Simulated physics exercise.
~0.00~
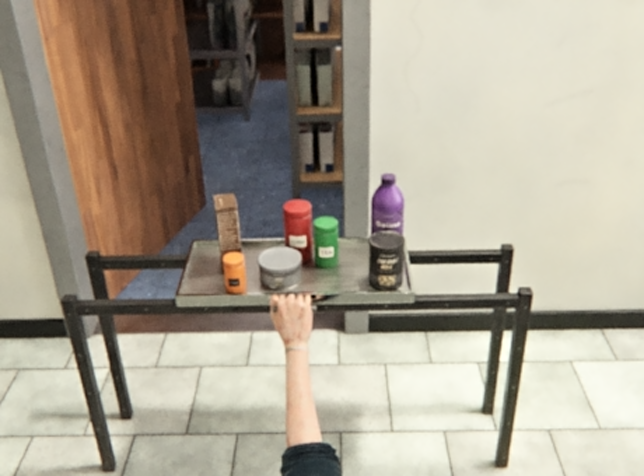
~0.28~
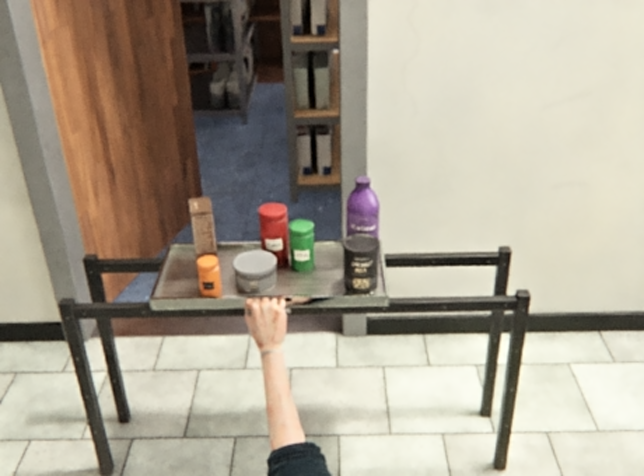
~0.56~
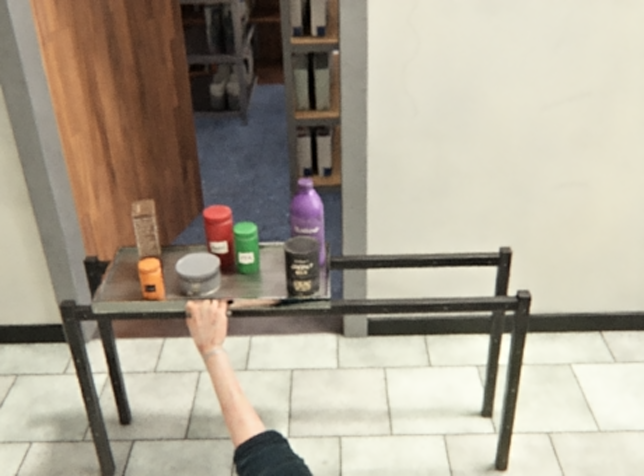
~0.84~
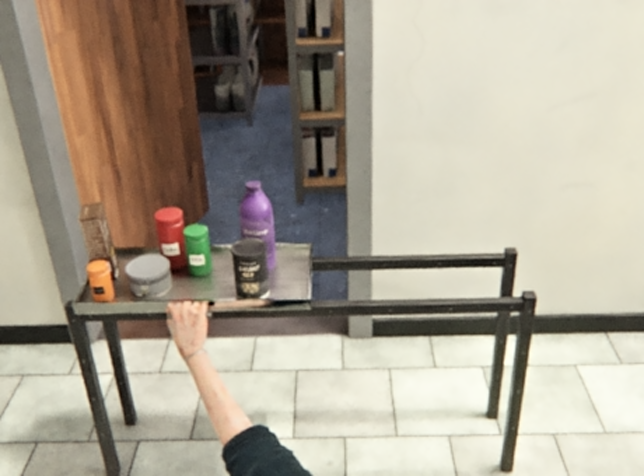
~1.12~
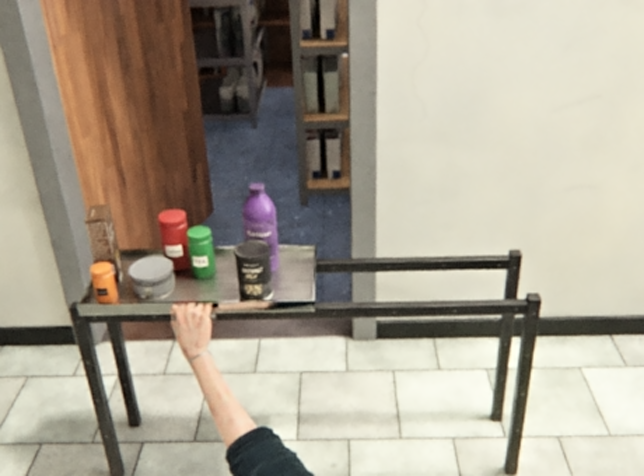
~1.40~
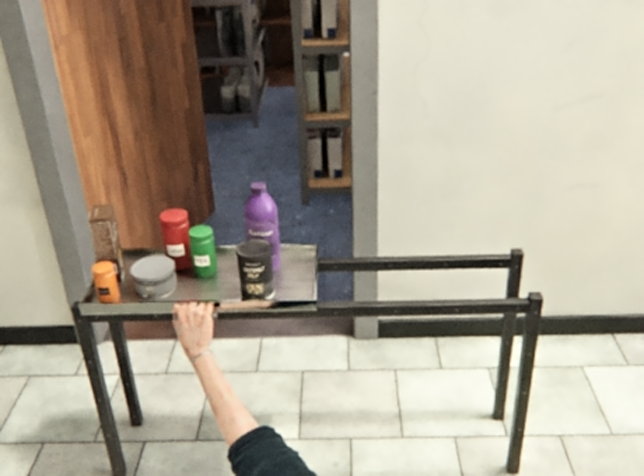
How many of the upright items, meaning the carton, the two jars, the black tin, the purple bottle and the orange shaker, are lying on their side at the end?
None of them are lying down. All six are still standing upright on the tray once it has stopped at the left.
A metal tray on a dark frame, holding a purple bottle, a black tin, red and green jars, a grey tub, an orange shaker and a brown carton, slides to the left with a hand at its front edge. It gathers speed, carrying everything along in front of an open doorway. The tray then comes to a stop at the left end of the frame, and the items slip a little farther left across it. The hand stays at the edge while the tray rests there. Nothing has tipped over, and the items sit nearer the tray's left side than before.
